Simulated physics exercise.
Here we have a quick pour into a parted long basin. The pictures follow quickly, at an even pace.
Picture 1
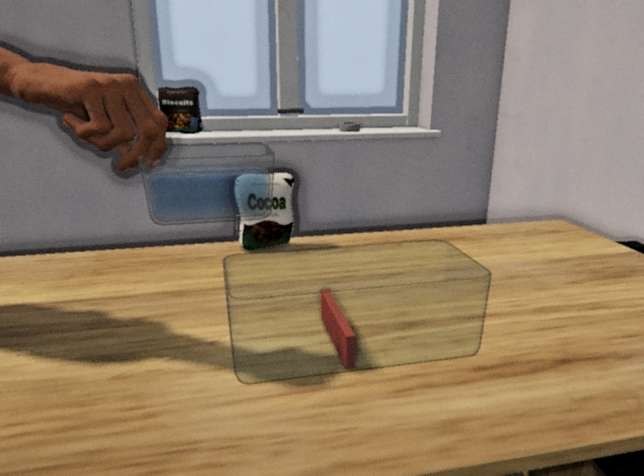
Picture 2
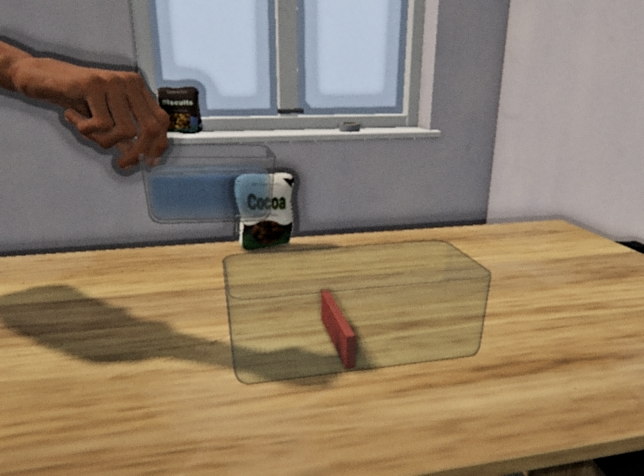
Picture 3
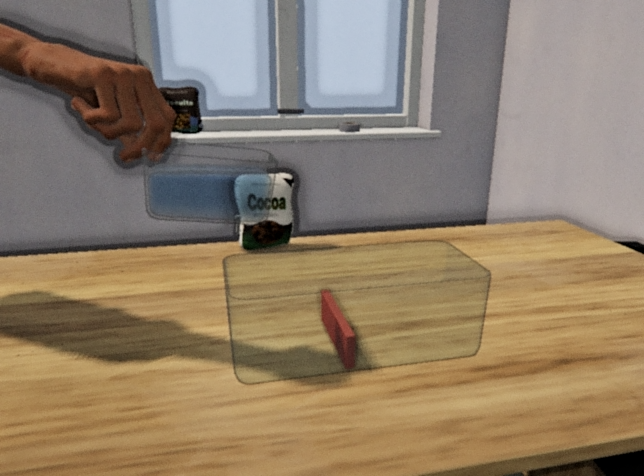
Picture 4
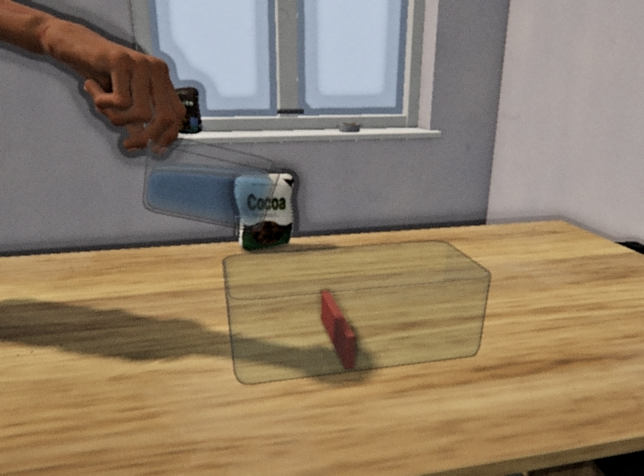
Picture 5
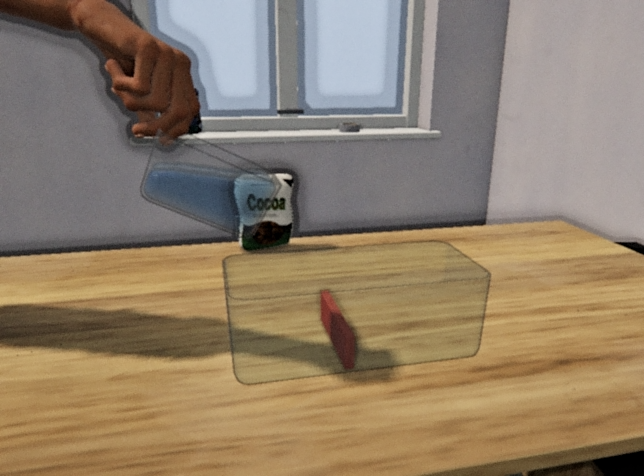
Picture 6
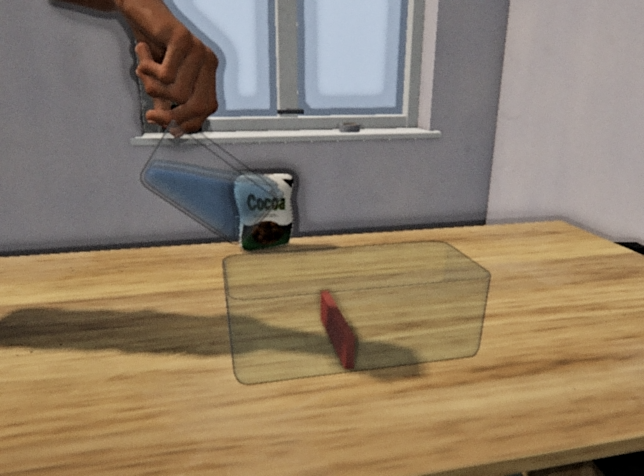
To begin with, a hand at the left holds a clear container of blue liquid almost level above a wooden table, near a long clear basin with a red divider. The hand then shifts right and rises, tilting the container increasingly steeply, its right side lowering as the liquid gathers toward that end.
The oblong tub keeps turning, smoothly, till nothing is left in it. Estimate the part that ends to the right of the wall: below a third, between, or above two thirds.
The share right of the wall is under a third.
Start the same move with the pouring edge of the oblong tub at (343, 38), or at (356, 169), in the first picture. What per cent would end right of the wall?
In turn 85 and 90 in a hundred.
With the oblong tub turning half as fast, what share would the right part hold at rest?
Near 5 %.
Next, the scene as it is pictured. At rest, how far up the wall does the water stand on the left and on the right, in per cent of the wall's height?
Near 50 on the left, 10 on the right.
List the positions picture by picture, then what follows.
It leans 0°; its right rim is at (270, 151); the water meets the walls at (149, 173) and (267, 168); the long basin's rim runs from (226, 277) to (468, 257); the wall's top is at (337, 312), in the first frame.
It leans 2°; its right rim is at (271, 153); the water meets the walls at (149, 172) and (267, 169), in the second frame.
It leans 7°; its right rim is at (273, 158); the water meets the walls at (150, 170) and (268, 171), in the third frame.
It leans 15°; its right rim is at (276, 168); the water meets the walls at (150, 170) and (270, 173), in the fourth frame.
It leans 26°; its right rim is at (277, 180); the water meets the walls at (150, 169) and (274, 176), in the fifth frame.
It leans 39°; its right rim is at (275, 194); the water meets the walls at (147, 165) and (273, 184); 2 per cent is over the edge, in the sixth frame.
A moment on, the oblong tub is tipped right over and 11 per cent is still to pour, 60 is left of the wall and 0 right of it.
Next, the oblong tub is tipped right over and 2 per cent is still to pour, 82 is left of the wall and 3 right of it.
Then the oblong tub is tipped right over and 0 per cent is still to pour, 83 is left of the wall and 12 right of it.
Later the oblong tub is tipped right over and 0 per cent is still to pour, 83 is left of the wall and 12 right of it.
Finally, 83 per cent lies left of the wall, 12 right of it and 5 outside.
